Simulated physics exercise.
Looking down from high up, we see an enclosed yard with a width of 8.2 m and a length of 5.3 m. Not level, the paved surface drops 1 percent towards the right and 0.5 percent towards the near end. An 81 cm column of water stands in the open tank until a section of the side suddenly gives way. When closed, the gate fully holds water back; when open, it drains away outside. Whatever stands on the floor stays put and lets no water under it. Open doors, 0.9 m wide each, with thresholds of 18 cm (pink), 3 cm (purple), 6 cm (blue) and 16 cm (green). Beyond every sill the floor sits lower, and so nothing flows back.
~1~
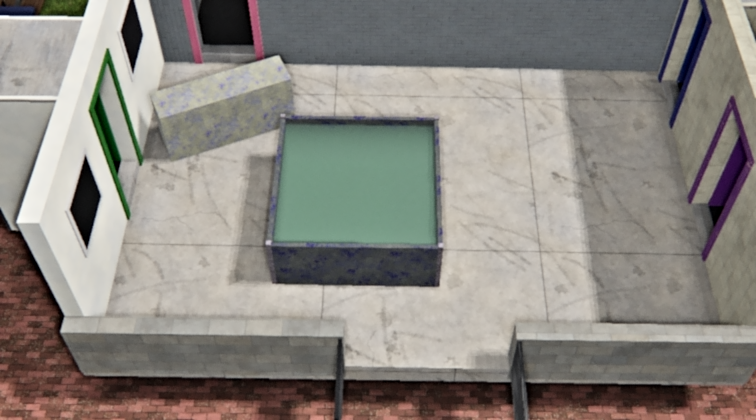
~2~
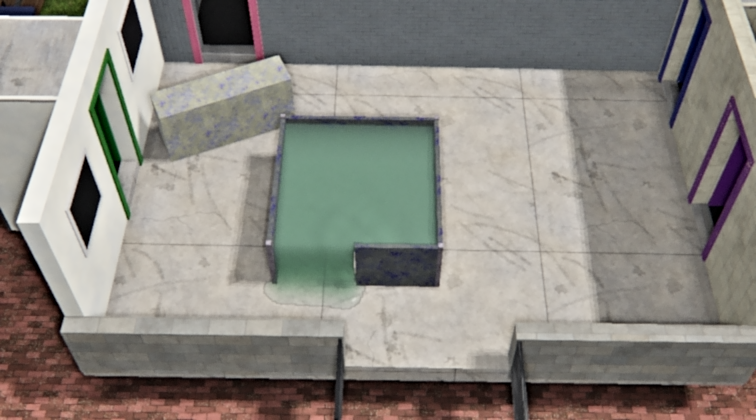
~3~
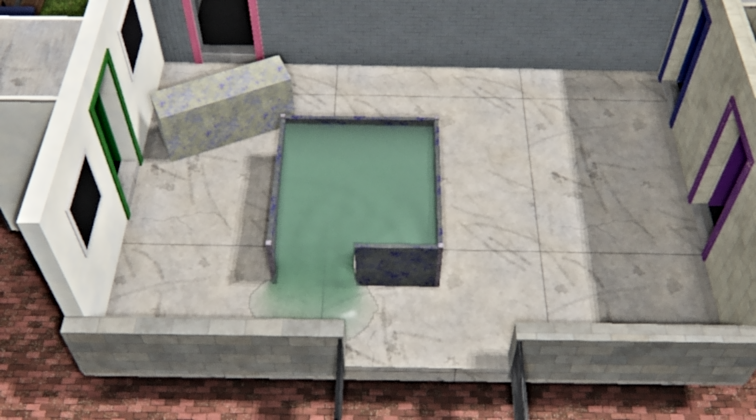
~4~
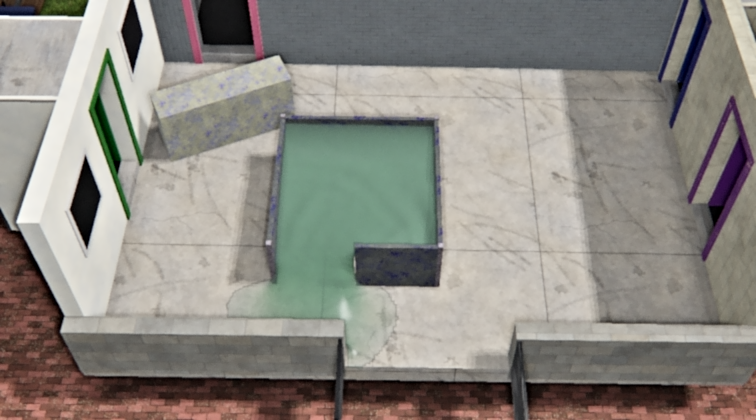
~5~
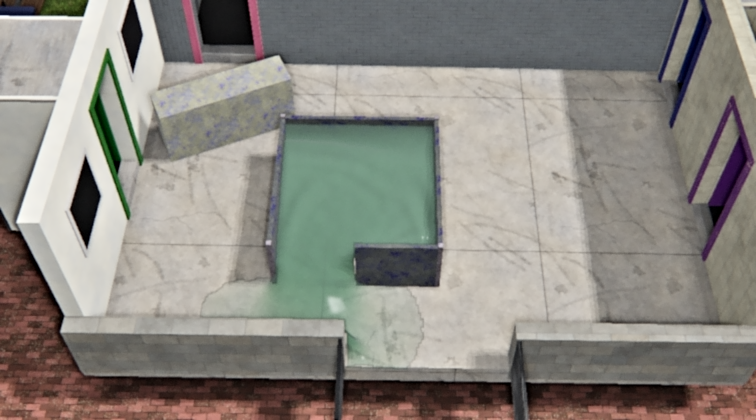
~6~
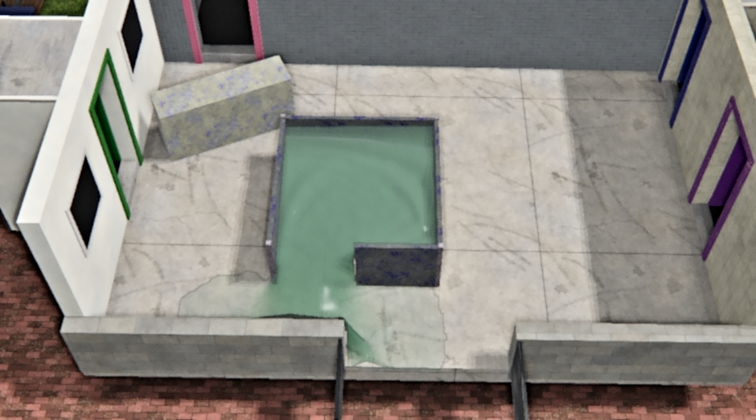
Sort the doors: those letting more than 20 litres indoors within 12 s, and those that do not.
The pink door is among those that do not; the purple door is among those letting more in; the blue door is among those letting more in; the green door is among those that do not.
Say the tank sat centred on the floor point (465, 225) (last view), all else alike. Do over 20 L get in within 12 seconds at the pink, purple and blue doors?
Pink gets no more than that, purple gets no more than that, blue gets no more than that.
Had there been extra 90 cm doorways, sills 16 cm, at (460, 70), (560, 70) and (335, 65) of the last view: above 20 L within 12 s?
In that order: Not over, below, below.
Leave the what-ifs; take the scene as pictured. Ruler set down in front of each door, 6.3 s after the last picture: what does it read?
Measured in centimetres, the pink door gives 7, the purple door 6, the blue door 3 and the green door 12.
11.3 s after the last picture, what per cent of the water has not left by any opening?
Some 72 out of every hundred parts.
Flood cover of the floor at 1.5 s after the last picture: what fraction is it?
30 %.
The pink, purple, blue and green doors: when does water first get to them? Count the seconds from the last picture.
So, pink at 2.6 s, then purple at 2.6 s, blue at 4.5 s, and green at 1.1 s.
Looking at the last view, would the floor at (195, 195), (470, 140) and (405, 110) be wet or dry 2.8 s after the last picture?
Well, the first is drenched, the next untouched by it, the last untouched by it.
Then, 0.7 s after the last picture water covers 15 % of the floor and is deepest (64 cm) near (294, 348); pink door not reached, purple door not reached, blue door not reached, green door not reached.
Then, 1.5 s after the last picture water covers 30 % of the floor and is deepest (50 cm) near (114, 344); pink door not reached, purple door not reached, blue door not reached, green door 10 cm at the sill, 0 L in.
Then, 2.8 s after the last picture water covers 50 % of the floor and is deepest (36 cm) near (308, 348); pink door 9 cm at the sill, 0 L in, purple door 7 cm at the sill, 1 L in, blue door not reached, green door 11 cm at the sill, 0 L in.
Then, 6.3 s after the last picture water covers 90 % of the floor and is deepest (20 cm) near (281, 348); pink door 7 cm at the sill, 0 L in, purple door 6 cm at the sill, 30 L in, blue door 3 cm at the sill, 0 L in, green door 12 cm at the sill, 5 L in.
Then, 11.3 s after the last picture water covers 100 % of the floor and is deepest (14 cm) near (726, 357); pink door 4 cm at the sill, 0 L in, purple door 9 cm at the sill, 101 L in, blue door 9 cm at the sill, 122 L in, green door 9 cm at the sill, 6 L in.
